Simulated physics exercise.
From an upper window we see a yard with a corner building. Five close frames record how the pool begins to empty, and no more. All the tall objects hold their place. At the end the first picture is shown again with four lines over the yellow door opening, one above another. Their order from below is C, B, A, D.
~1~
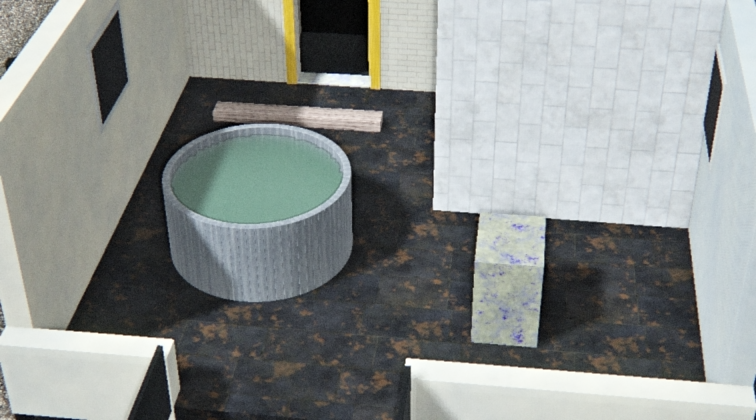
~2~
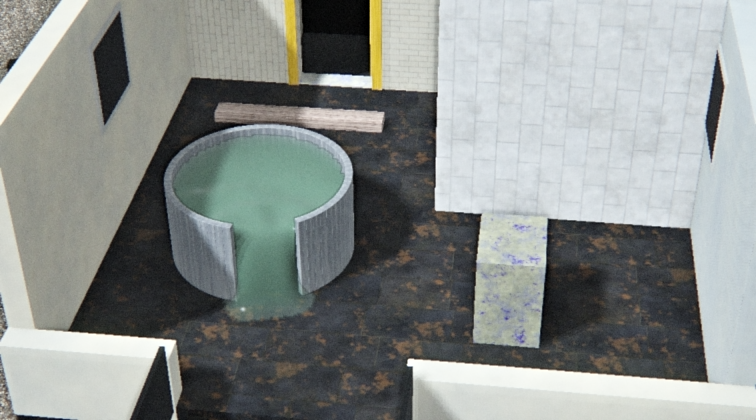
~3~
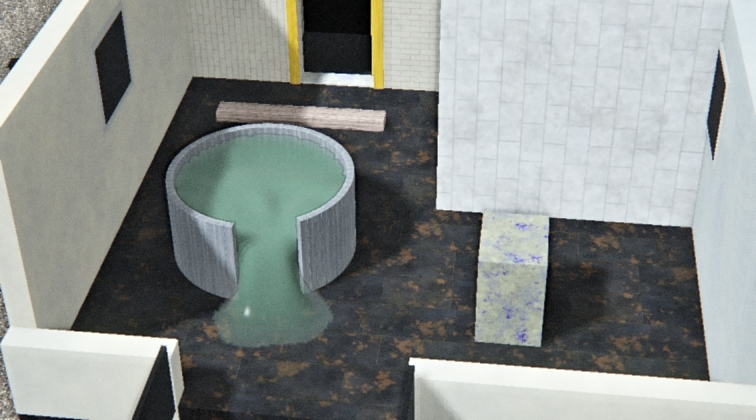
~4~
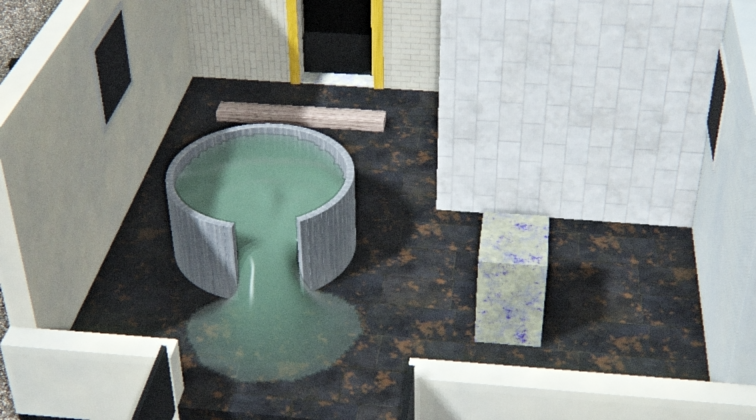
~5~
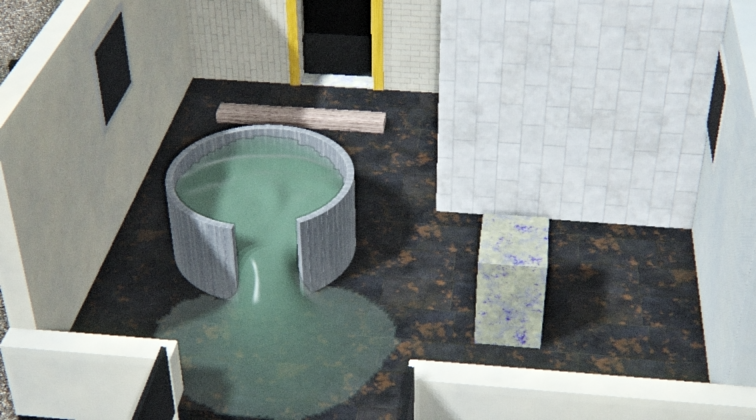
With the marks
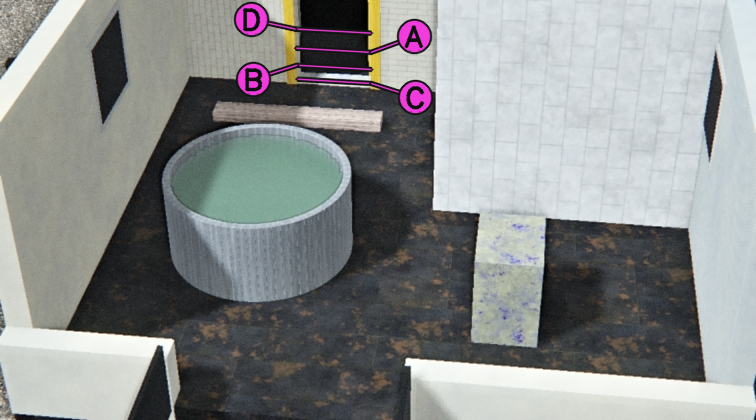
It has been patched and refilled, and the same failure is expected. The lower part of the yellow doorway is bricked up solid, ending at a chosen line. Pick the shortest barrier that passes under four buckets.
The answer is mark C.
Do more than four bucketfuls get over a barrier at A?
No, not at all.
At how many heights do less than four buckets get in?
All four.
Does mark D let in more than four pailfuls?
No, not at all.
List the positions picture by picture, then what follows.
In the first frame, water in the pool at rest, its middle at (257, 180); foot of the yellow doorway at (334, 85); open gate at (289, 345).
In the second frame, front seen at (233, 305), 1 % of the ground wet.
In the third frame, front seen at (322, 311), 3 % of the ground wet.
In the fourth frame, front seen at (330, 332), 6 % of the ground wet.
In the fifth frame, front seen at (370, 329), 12 % of the ground wet.
On the marked copy, A at (333, 50); B at (333, 67); C at (334, 81); D at (332, 31); from the bottom up C, B, A, D.
Choosing A, nothing gets over.
Choosing B, nothing gets over.
Choosing C, nothing gets over.
Choosing D, nothing gets over.
